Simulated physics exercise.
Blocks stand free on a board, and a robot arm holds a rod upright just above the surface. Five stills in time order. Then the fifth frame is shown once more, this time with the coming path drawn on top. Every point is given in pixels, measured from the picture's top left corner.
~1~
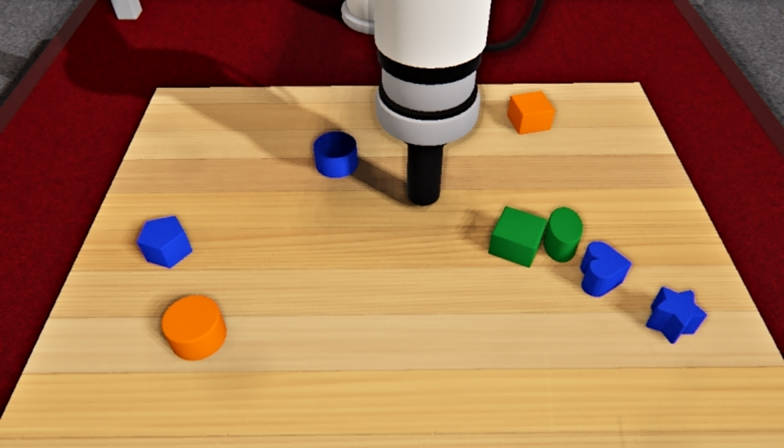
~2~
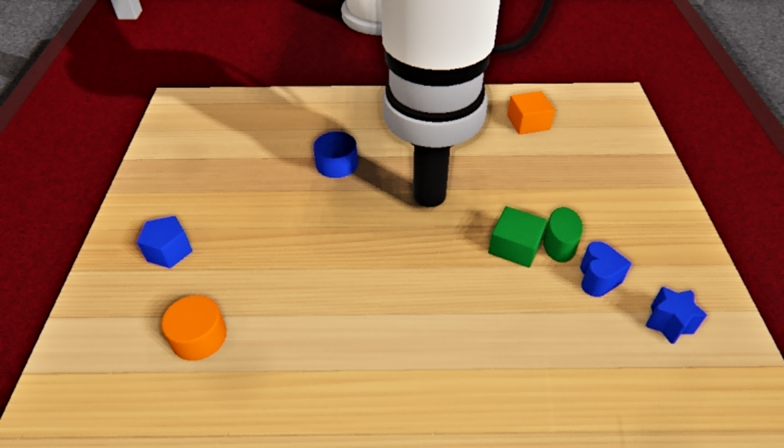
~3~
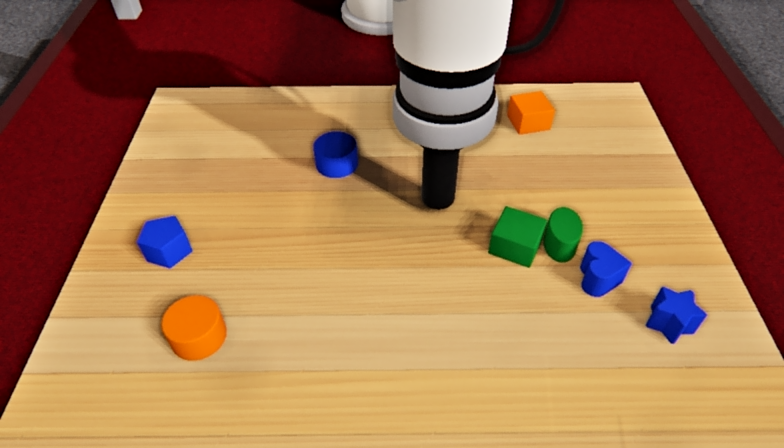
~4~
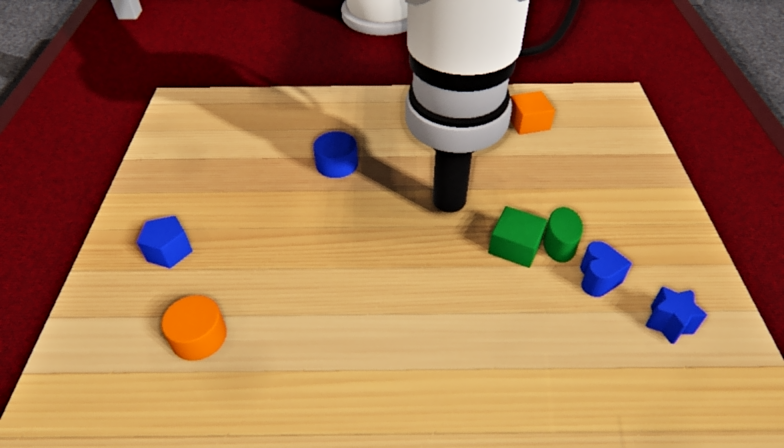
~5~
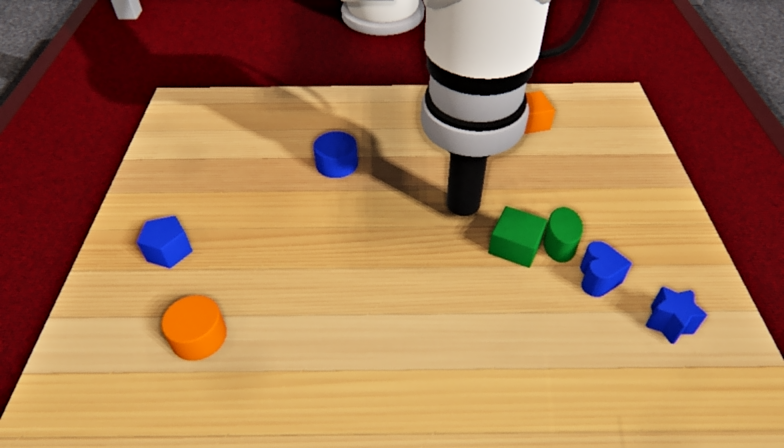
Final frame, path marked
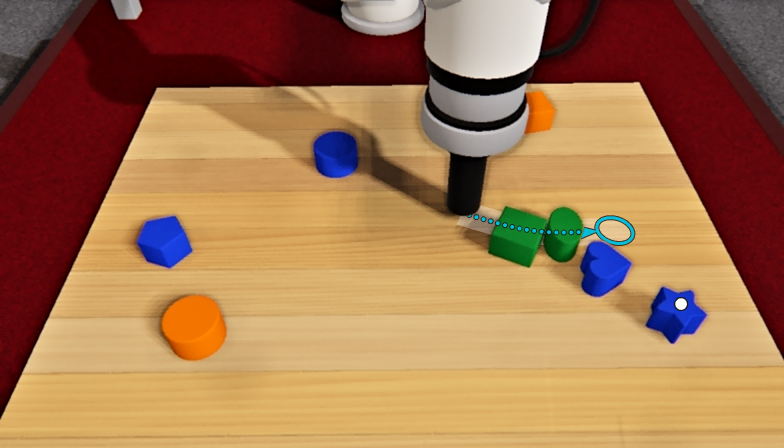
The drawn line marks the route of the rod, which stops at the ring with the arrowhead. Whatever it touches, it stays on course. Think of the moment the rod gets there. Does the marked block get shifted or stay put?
Right where it was.
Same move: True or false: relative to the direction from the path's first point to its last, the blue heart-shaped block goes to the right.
The statement is true.
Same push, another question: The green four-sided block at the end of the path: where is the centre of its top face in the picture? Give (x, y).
The green four-sided block ends near (546, 243).
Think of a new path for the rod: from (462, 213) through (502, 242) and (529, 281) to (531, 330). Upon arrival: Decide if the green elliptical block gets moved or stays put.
It moves.
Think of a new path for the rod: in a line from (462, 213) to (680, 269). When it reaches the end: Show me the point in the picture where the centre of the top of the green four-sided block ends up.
I predict (550, 249).
The drawn path runs from (462, 213) over (537, 231) to (615, 230); the dot is on the blue star block.
What follows on the original path. One third of the way, rod (514, 220); green four-sided block (535, 236), turned 30° clockwise; green elliptical block (578, 229), turned 25° anticlockwise; blue heart-shaped block (611, 261).
Two thirds of the way, rod (567, 225); green four-sided block (546, 243), turned 65° clockwise; green elliptical block (603, 235); blue heart-shaped block (623, 272), turned 30° clockwise.
At the end, rod (618, 223); green four-sided block (546, 243), turned 65° clockwise; green elliptical block (625, 239), turned 50° clockwise; blue heart-shaped block (624, 274), turned 35° clockwise; blue star block not moved.
